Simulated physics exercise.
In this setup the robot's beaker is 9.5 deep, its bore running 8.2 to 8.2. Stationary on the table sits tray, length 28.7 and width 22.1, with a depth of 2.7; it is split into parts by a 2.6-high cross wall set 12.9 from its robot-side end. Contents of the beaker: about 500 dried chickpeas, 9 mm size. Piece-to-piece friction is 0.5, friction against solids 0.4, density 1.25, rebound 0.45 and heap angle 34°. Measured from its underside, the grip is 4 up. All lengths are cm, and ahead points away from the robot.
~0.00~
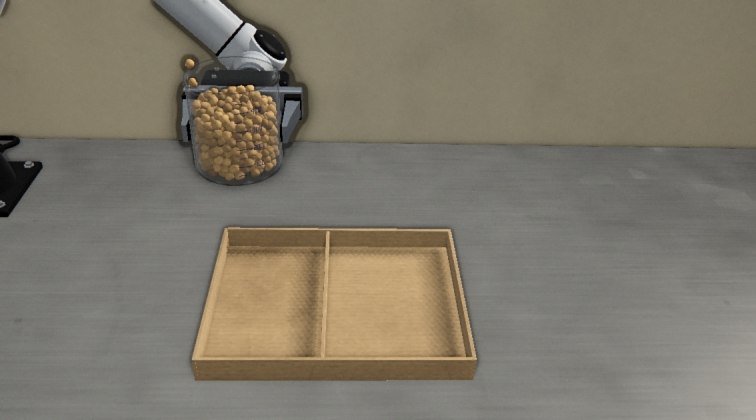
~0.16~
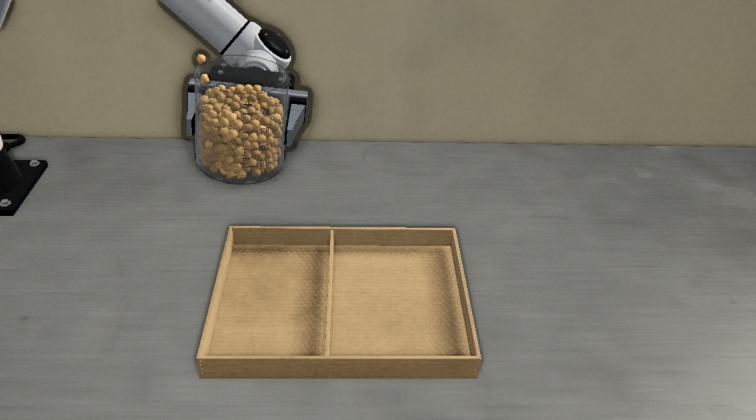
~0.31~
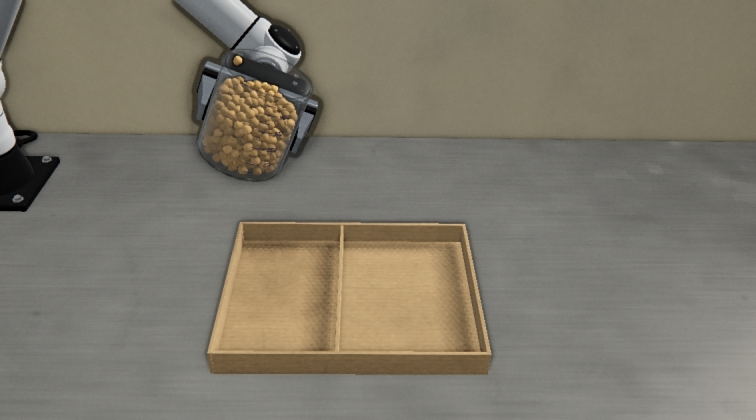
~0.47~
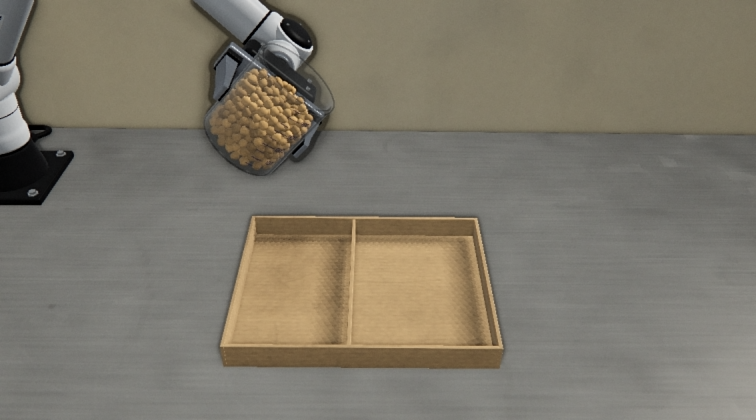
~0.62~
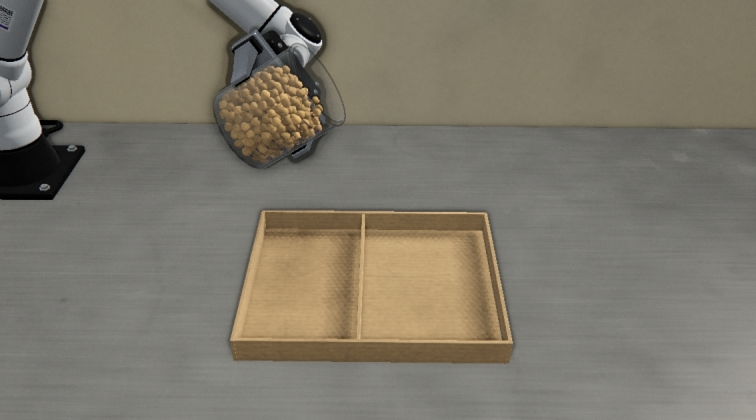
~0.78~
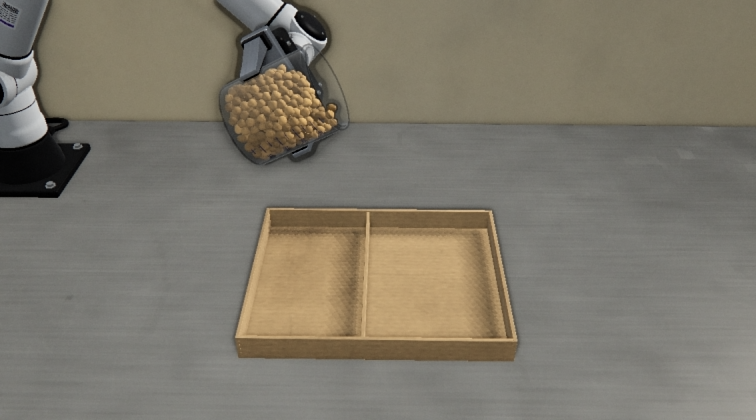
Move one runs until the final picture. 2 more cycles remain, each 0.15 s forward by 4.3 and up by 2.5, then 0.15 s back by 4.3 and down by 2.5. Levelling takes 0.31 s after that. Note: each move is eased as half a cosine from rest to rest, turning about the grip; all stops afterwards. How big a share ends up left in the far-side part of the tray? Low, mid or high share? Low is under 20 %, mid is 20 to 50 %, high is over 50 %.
A mid share.
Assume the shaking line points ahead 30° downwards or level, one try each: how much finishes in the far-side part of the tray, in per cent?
5 and 20 %.
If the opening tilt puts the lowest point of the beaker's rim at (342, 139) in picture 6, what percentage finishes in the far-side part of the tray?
Result: Approximately 70 %.
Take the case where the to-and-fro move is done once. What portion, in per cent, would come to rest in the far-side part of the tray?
I'd expect close to 20 per cent then.
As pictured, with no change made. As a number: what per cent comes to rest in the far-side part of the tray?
Close to 30 in a hundred.
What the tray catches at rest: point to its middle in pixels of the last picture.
Roughly at (416, 279) in the last picture.
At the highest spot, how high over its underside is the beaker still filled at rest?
It reaches close to 6.5 cm in the end.
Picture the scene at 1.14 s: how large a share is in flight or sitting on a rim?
Reading at that time: Some 19 per cent.
After 1.14 s, tilted 63° forward, highest piece 26 above the table; 397 in the beaker, 5 in the far-side part, 96 in flight or on a rim.
After 1.51 s, tilted 40° forward, highest piece 26 above the table; 317 in the beaker, 143 in the far-side part, 22 in the robot-side part, 6 on the table or floor, 10 in flight or on a rim.
After 1.89 s, level, highest piece 27 above the table; 317 in the beaker, 152 in the far-side part, 22 in the robot-side part, 7 on the table or floor.
After 2.94 s, level, highest piece 27 above the table; 317 in the beaker, 152 in the far-side part, 22 in the robot-side part, 7 on the table or floor.
In the end, 317 in the beaker, 152 in the far-side part, 22 in the robot-side part, 7 on the table or floor. That is 31 % in the far-side part of the tray.
